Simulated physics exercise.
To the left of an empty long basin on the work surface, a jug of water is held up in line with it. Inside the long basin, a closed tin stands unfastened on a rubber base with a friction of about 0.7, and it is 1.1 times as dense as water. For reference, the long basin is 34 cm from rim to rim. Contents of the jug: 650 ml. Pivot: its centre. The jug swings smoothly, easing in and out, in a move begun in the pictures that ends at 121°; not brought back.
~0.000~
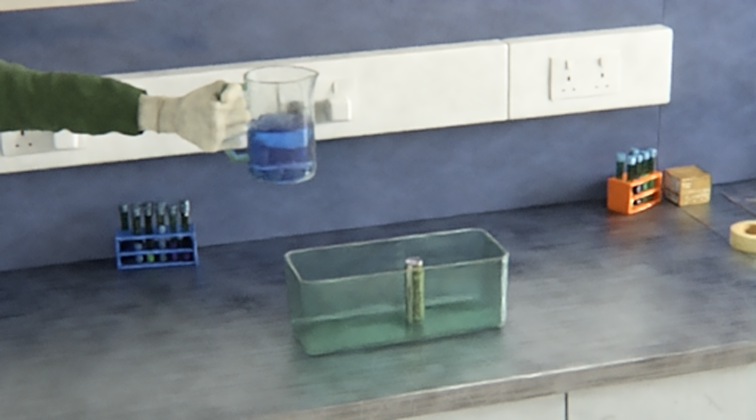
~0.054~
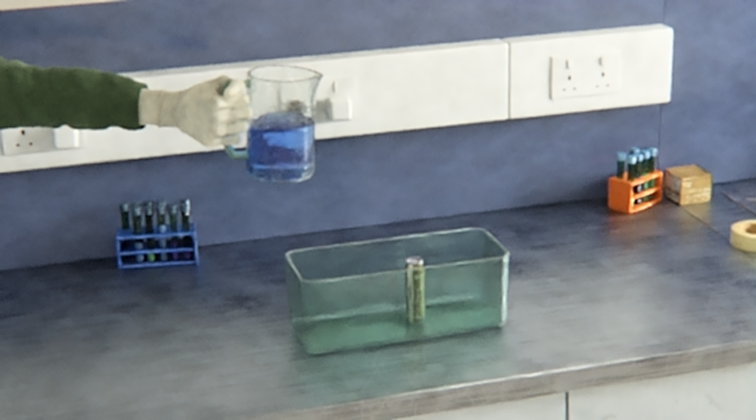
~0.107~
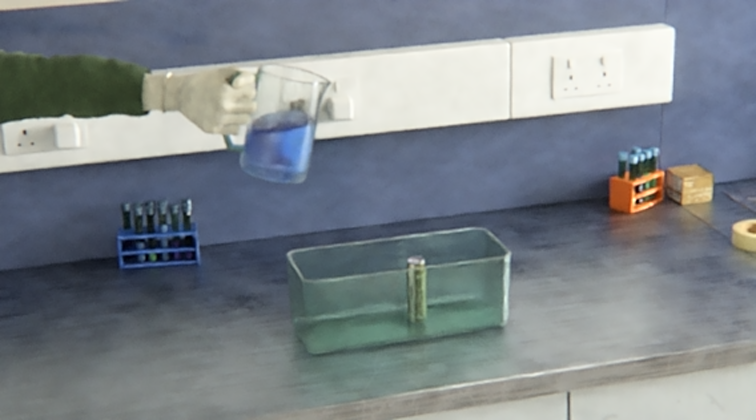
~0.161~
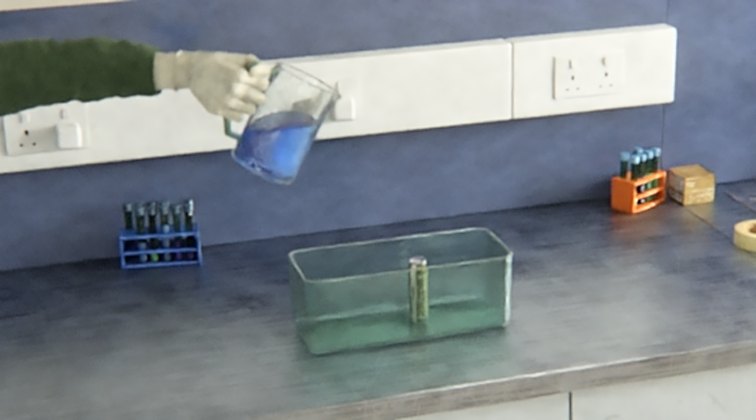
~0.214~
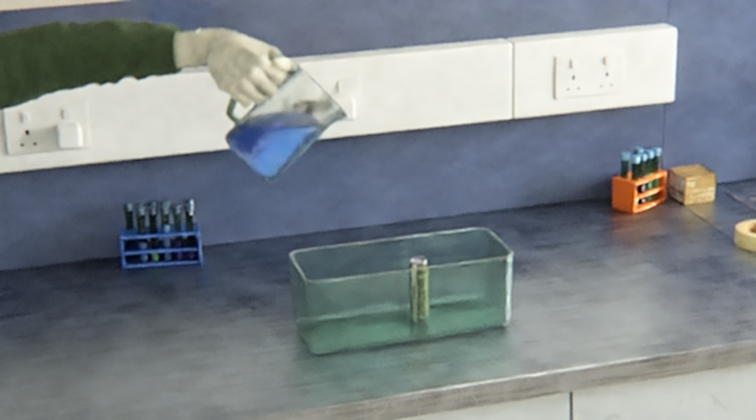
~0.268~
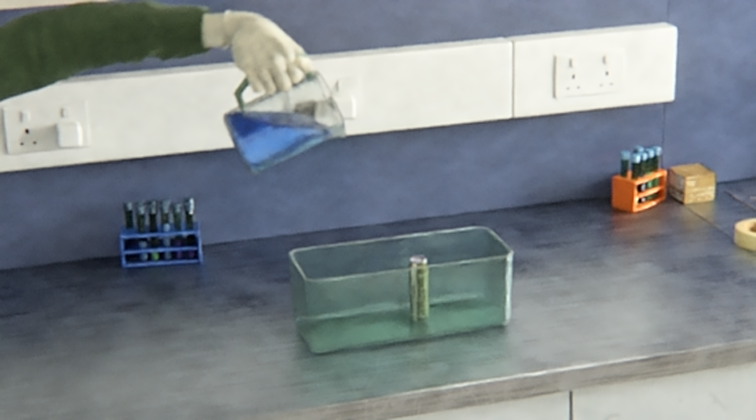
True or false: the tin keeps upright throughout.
False.
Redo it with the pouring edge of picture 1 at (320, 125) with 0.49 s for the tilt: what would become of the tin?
Then it stays up.
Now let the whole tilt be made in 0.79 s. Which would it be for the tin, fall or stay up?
Outcome - the tin remains standing.
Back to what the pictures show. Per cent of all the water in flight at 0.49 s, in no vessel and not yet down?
Estimate: Some 38 % of the total.
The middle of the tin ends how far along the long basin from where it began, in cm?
Around 8.5 cm.
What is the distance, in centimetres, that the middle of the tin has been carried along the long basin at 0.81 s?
The tin has gone some 4 cm.
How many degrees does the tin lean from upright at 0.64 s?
0°.
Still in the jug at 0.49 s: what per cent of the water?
56 %.
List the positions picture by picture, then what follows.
In the first frame, it leans 0°; its right rim is at (319, 72); the water meets the walls at (248, 123) and (310, 117); the long basin's rim runs from (293, 269) to (496, 243); the tin's top is at (414, 264).
In the second frame, it leans 4°; its right rim is at (322, 74); the water meets the walls at (249, 124) and (311, 116).
In the third frame, it leans 14°; its right rim is at (331, 81); the water meets the walls at (249, 126) and (314, 115).
In the fourth frame, it leans 29°; its right rim is at (342, 95); the water meets the walls at (244, 131) and (318, 117).
In the fifth frame, it leans 49°; its right rim is at (347, 115); the water meets the walls at (229, 131) and (324, 121).
In the sixth frame, it leans 69°; its right rim is at (345, 136); the water meets the walls at (226, 115) and (328, 126).
After 0.49 s the tilt is 121° and 56 per cent is still to pour; the tin stands where it began.
After 0.64 s the tilt is 121° and 10 per cent is still to pour; the tin stands where it began.
After 0.81 s the tilt is 121° and 0 per cent is still to pour; the tin leans 14°.
After 0.99 s the tilt is 121° and 0 per cent is still to pour; the tin lies on its side.
In the end the tin lies on its side.
